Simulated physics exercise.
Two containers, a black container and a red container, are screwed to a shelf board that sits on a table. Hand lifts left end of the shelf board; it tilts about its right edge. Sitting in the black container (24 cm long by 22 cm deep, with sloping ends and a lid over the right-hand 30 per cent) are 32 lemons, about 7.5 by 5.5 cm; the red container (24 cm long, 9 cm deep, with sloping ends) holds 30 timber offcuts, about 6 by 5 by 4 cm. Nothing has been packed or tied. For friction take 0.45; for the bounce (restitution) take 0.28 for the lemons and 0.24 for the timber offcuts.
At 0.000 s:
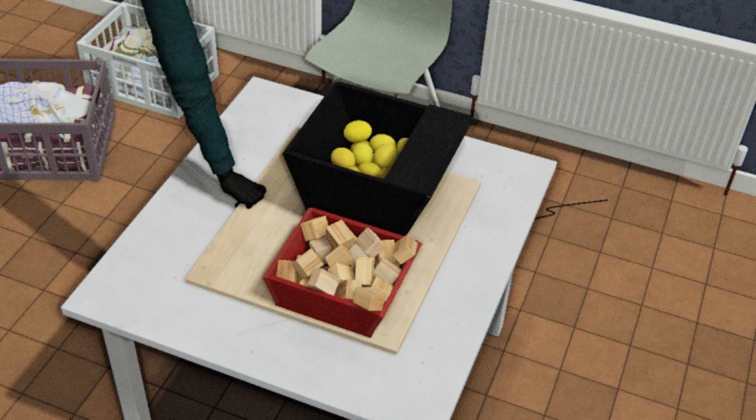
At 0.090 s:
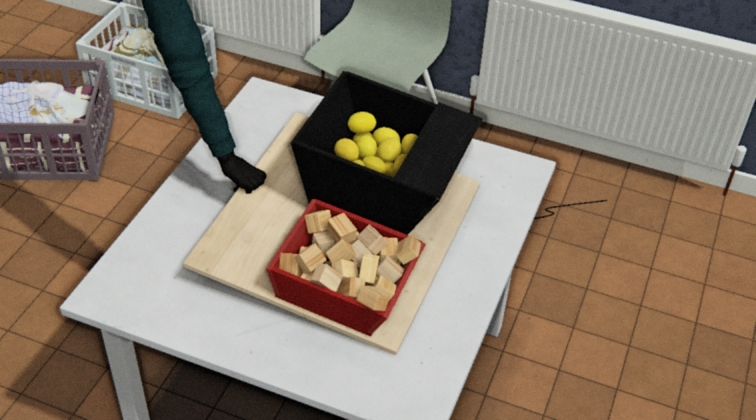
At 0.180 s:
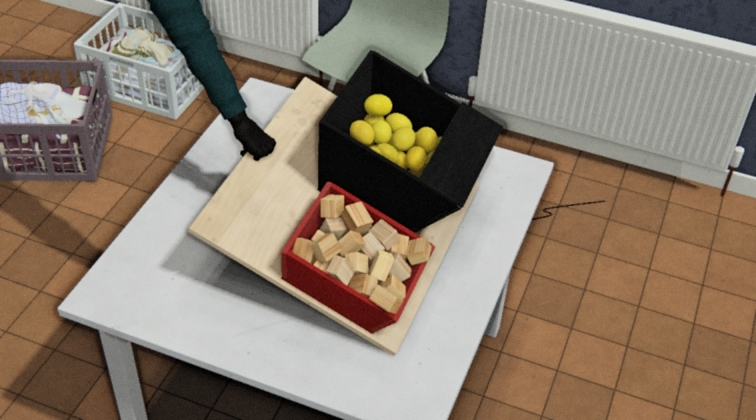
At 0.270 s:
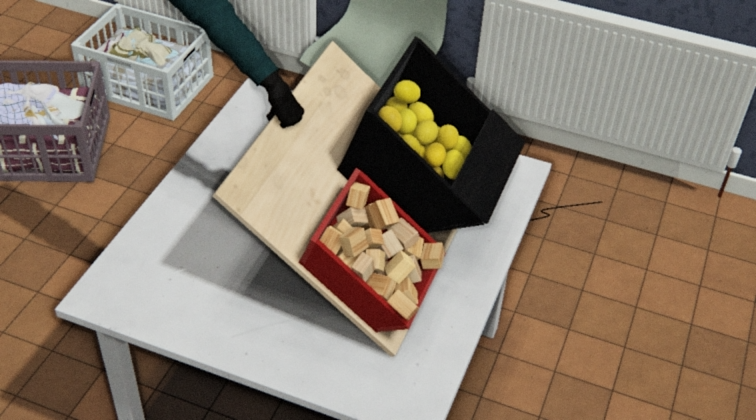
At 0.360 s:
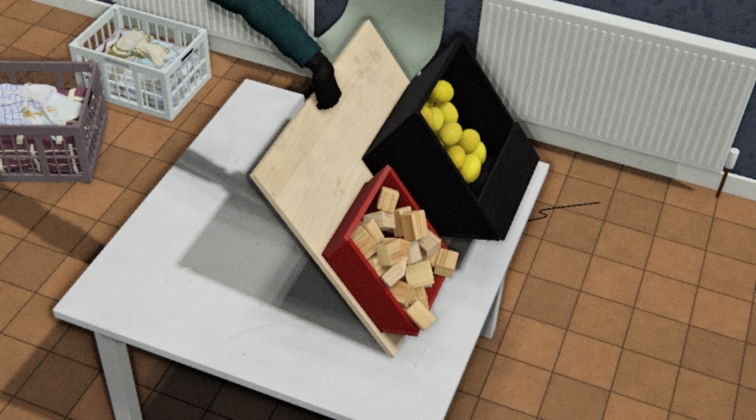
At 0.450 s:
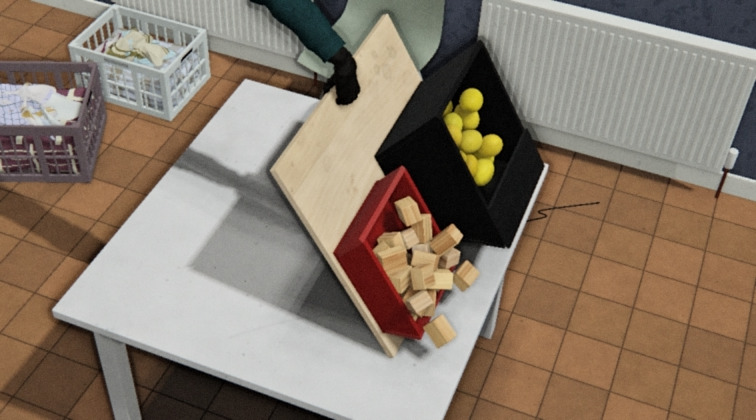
At the start, a black container of lemons and a red container of wooden blocks sit upright on a board on a white table. A gloved hand lifts the board's left end, tilting it steeply with both containers, and the contents shift rightward until a few blocks tumble over the red container's rim.
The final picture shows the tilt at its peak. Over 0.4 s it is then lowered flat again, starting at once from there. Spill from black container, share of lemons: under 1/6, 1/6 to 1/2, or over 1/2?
It will not shed even a sixth of its contents.
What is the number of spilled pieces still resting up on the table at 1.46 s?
Roughly 6 of them.
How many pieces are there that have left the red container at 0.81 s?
Red container: Roughly 12 out by then.
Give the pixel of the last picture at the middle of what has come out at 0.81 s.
Estimated centre: Around (472, 341).
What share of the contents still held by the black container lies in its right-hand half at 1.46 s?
It works out to around 50 in a hundred.
After 0.61 s, tilt 38°; the black container has all 32 and the red container is down by 9 of 30.
After 0.81 s, tilt 2°; the black container has all 32 and the red container is down by 13 of 30.
After 1.09 s, tilt 0°; the black container is down by 1 of 32 and the red container is down by 13 of 30.
When it is over (at 1.46 s), the black container is down by 1 of 32 and the red container is down by 13 of 30. Asked share, 1 of 32, 3 per cent.
